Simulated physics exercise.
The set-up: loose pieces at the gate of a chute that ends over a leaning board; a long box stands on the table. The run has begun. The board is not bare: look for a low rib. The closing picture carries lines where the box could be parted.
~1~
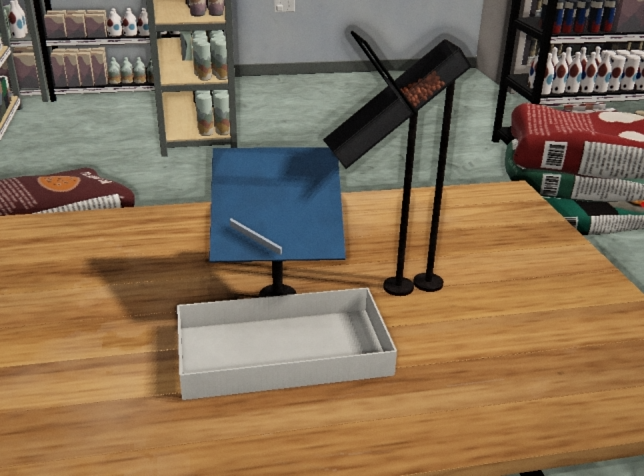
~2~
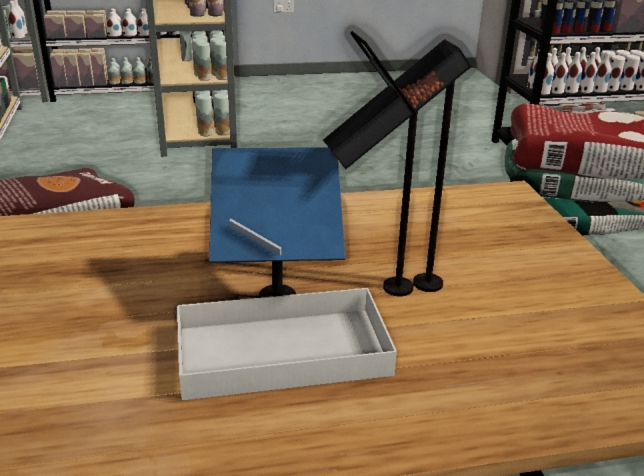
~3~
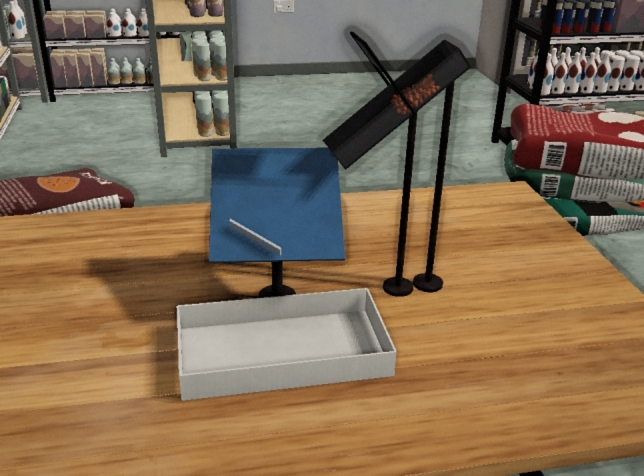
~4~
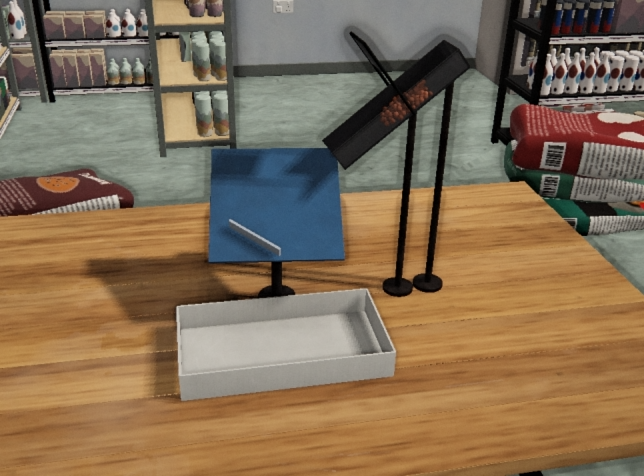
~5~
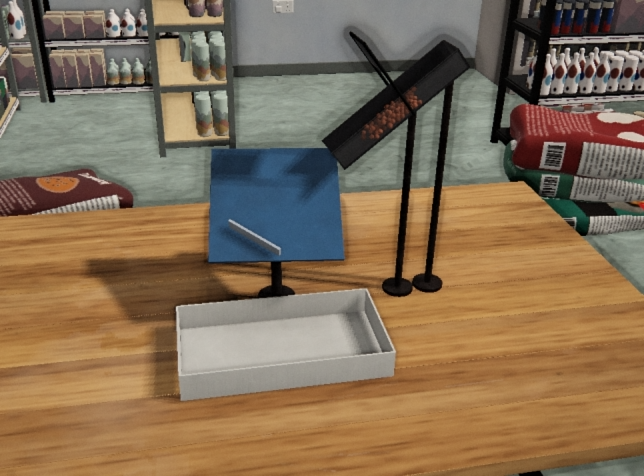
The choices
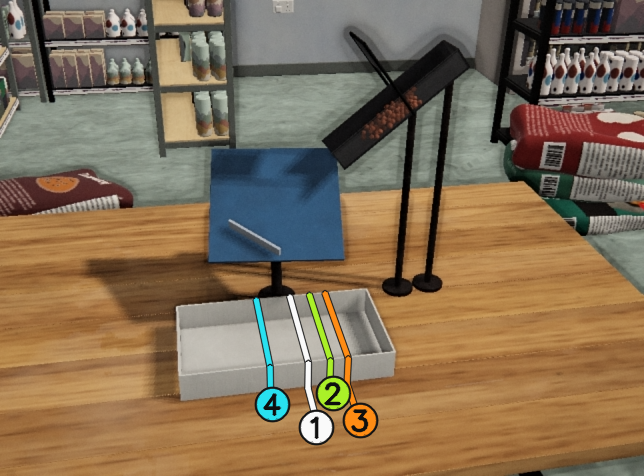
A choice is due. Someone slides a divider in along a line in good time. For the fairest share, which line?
Line 1 does it best.
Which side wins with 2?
More lands on the left.
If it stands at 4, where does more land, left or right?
The right side.
On the marked copy, line 1 crosses the front rim at (308, 361); line 2 crosses the front rim at (330, 359); line 3 crosses the front rim at (348, 357); line 4 crosses the front rim at (269, 366).
With 1, of what is caught, about half on the left of the divider, about half on the right.
With 2, of what is caught, nearly all on the left of the divider, a stray few on the right.
With 3, of what is caught, all on the left of the divider, none on the right.
With 4, of what is caught, a small part on the left of the divider, nearly all on the right.
